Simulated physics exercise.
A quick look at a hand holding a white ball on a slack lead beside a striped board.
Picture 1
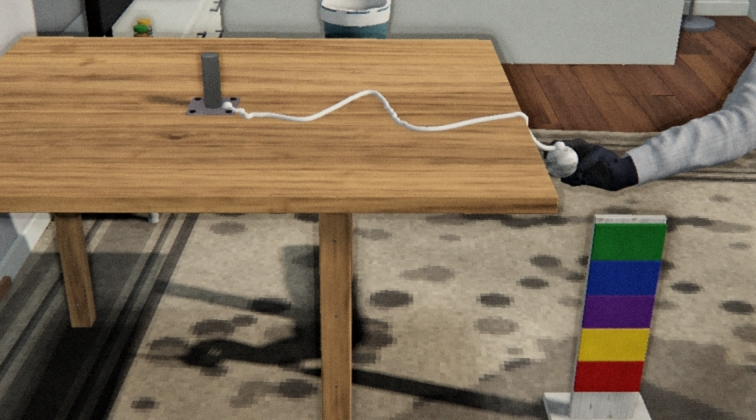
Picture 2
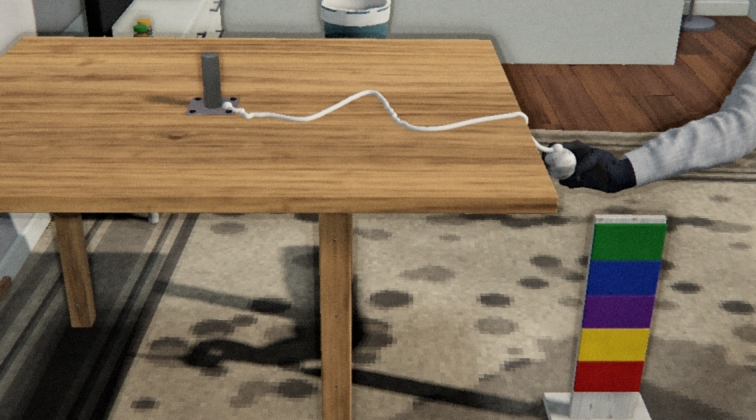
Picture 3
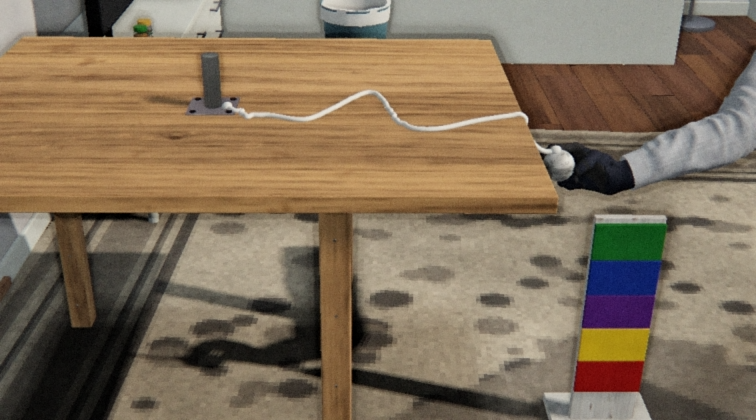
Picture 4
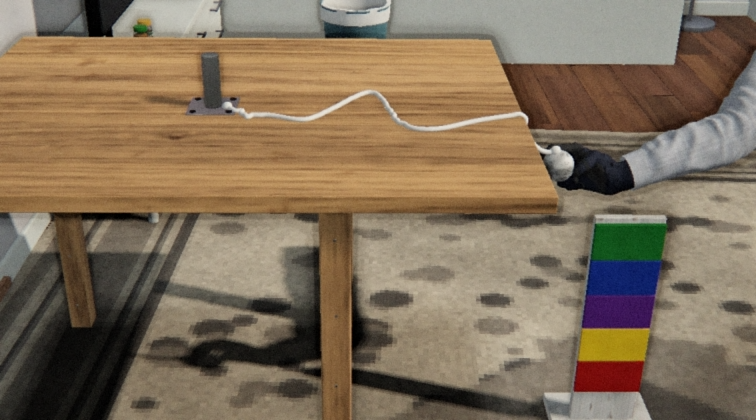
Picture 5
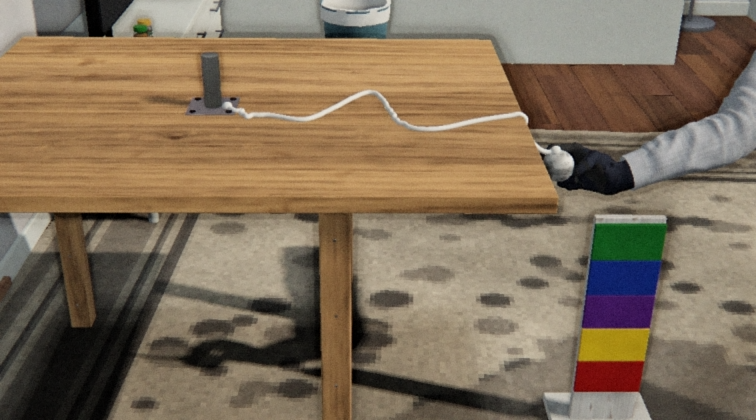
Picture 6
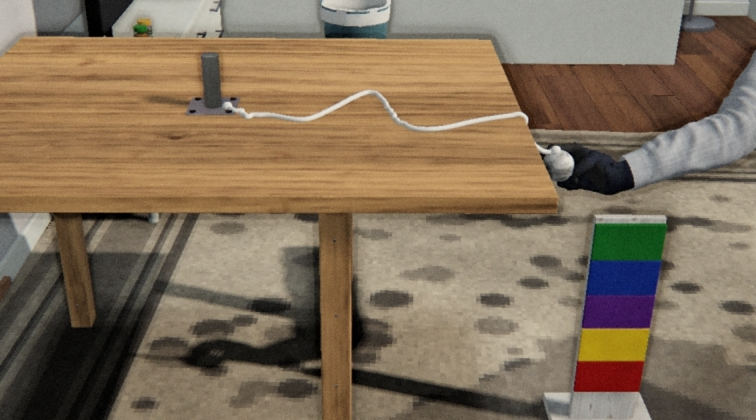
Gloved hand holding a white ball on a slack cord at a wooden table's edge, staying almost still beside a colour-striped board.
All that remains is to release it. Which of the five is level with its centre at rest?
Its centre hangs level with the purple band.
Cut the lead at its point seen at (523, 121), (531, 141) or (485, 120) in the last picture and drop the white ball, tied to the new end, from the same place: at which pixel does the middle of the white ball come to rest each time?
About (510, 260), (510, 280) and (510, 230).
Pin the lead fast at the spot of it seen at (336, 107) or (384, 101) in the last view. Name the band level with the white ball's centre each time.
One after the other, blue; green.
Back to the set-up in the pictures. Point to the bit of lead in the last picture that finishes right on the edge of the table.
At (397, 120), roughly.
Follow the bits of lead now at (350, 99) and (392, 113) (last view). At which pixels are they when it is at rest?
The first at (407, 109), the second at (501, 110).
Soon after, ball near (532, 303); level with purple.
After that, ball near (485, 300); level with purple.
In the end, ball near (506, 305); level with purple. Its middle rests at the purple band.
